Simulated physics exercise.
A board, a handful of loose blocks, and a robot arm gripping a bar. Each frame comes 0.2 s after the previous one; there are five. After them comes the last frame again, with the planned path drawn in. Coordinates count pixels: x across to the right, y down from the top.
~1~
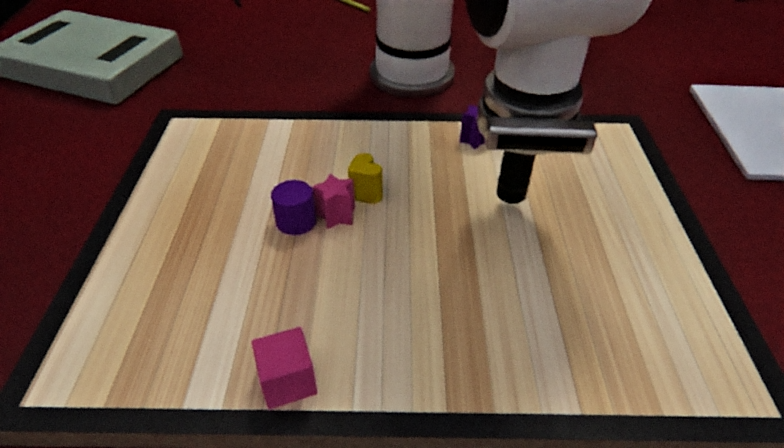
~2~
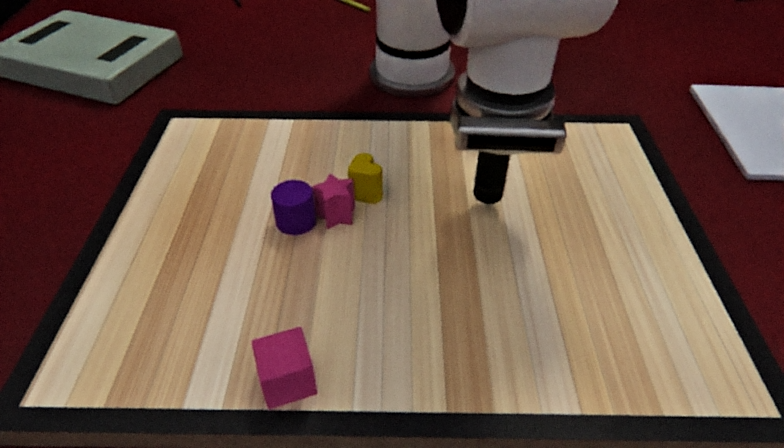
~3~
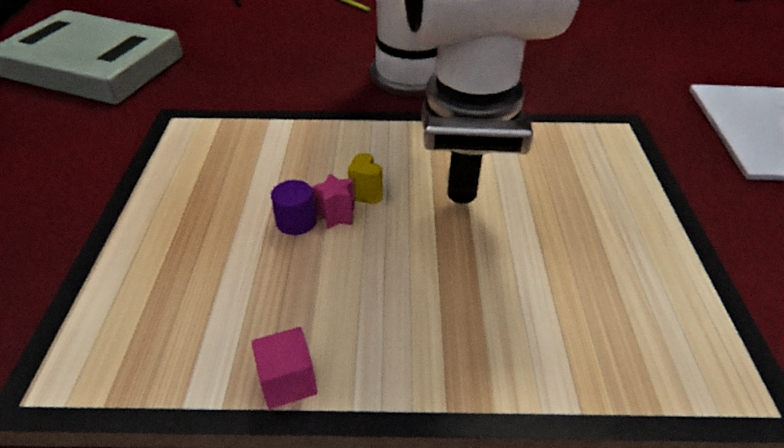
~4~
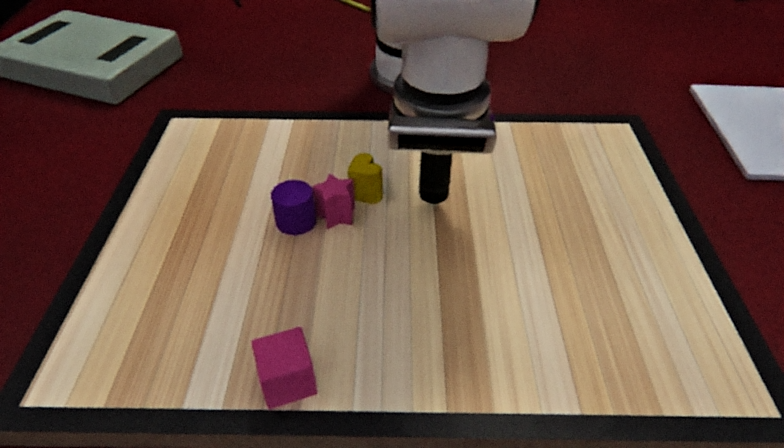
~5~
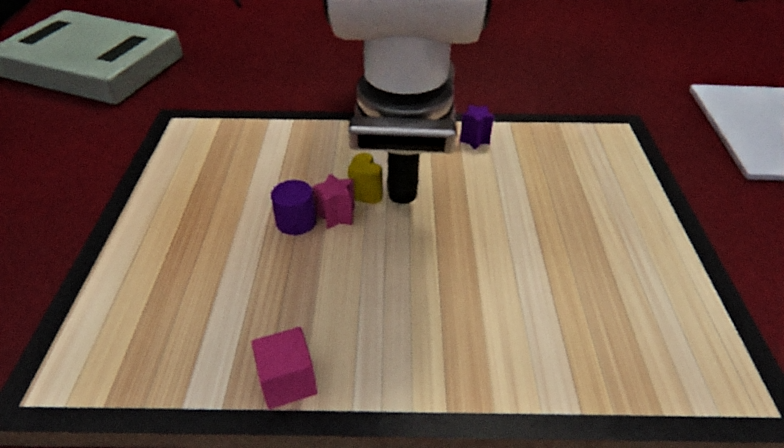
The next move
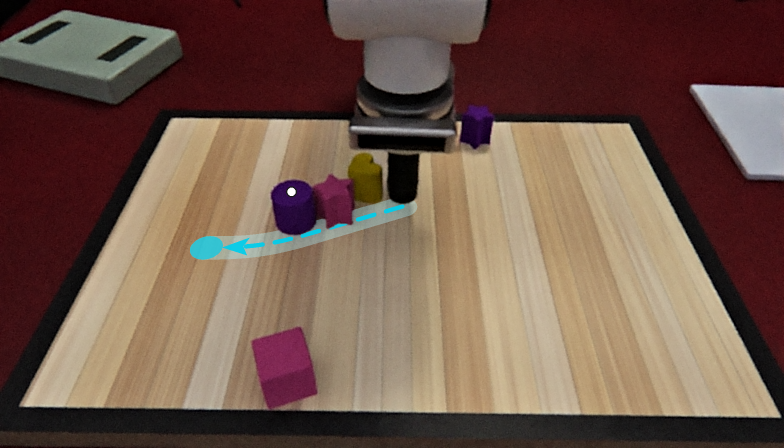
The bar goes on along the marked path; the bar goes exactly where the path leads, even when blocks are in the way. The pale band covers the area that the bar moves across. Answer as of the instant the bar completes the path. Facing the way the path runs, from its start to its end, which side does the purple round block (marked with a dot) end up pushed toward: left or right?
Gets pushed right.
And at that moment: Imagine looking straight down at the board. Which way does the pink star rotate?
It twists clockwise.
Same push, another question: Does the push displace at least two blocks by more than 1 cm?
Yes, that is what happens.
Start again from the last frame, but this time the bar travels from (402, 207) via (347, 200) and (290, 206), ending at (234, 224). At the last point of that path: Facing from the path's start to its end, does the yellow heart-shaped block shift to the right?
Yes.
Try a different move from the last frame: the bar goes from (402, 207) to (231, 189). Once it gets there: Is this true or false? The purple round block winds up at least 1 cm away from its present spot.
True.
Path on the board, from (402, 207) via (310, 234), ending at (206, 248); the dot is on the purple round block.
The first path, step by step. One third of the way, bar (340, 213); purple round block (275, 191); pink star (312, 187), turned 20° clockwise.
Two thirds of the way, bar (273, 231); purple round block (229, 185); pink star (259, 194), turned 60° clockwise.
At the end, bar (203, 236); purple round block (219, 175); pink star (231, 198), turned 110° clockwise; yellow heart-shaped block in place.
